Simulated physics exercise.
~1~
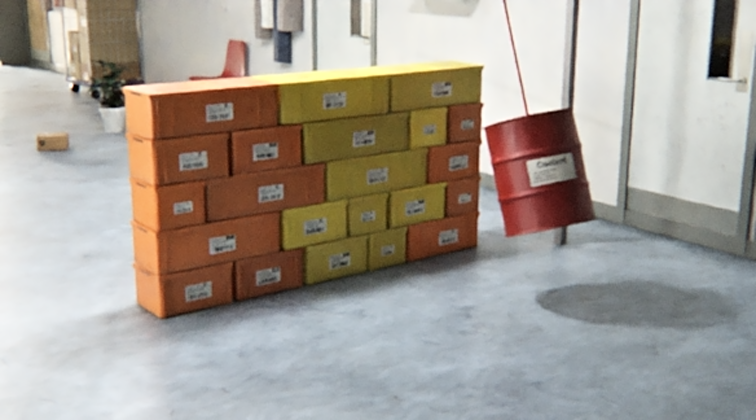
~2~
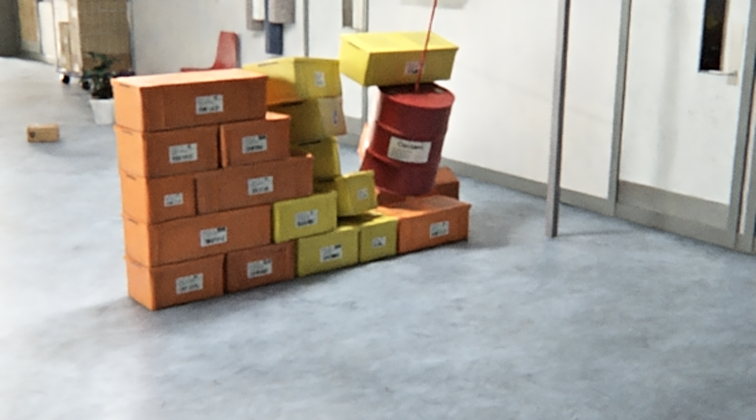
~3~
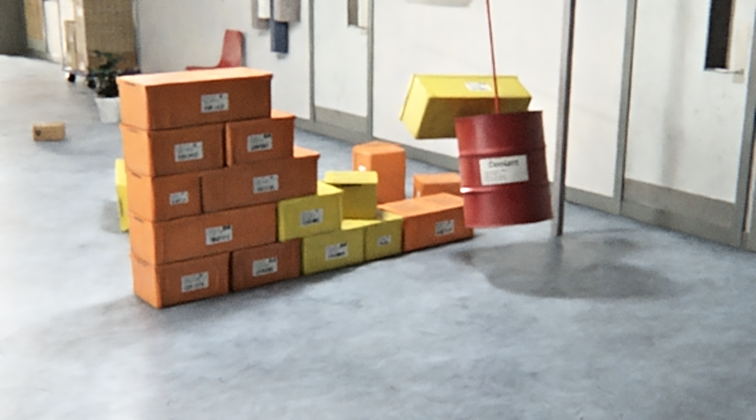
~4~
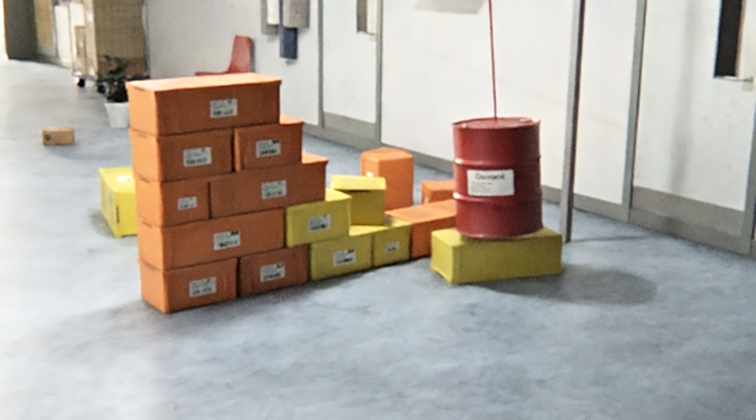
In this clip, a red drum hanging on a line swings left into the right side of a wall of orange and yellow boxes, knocking several down, then swings back as a yellow box drops to the floor, leaving the orange left side standing.
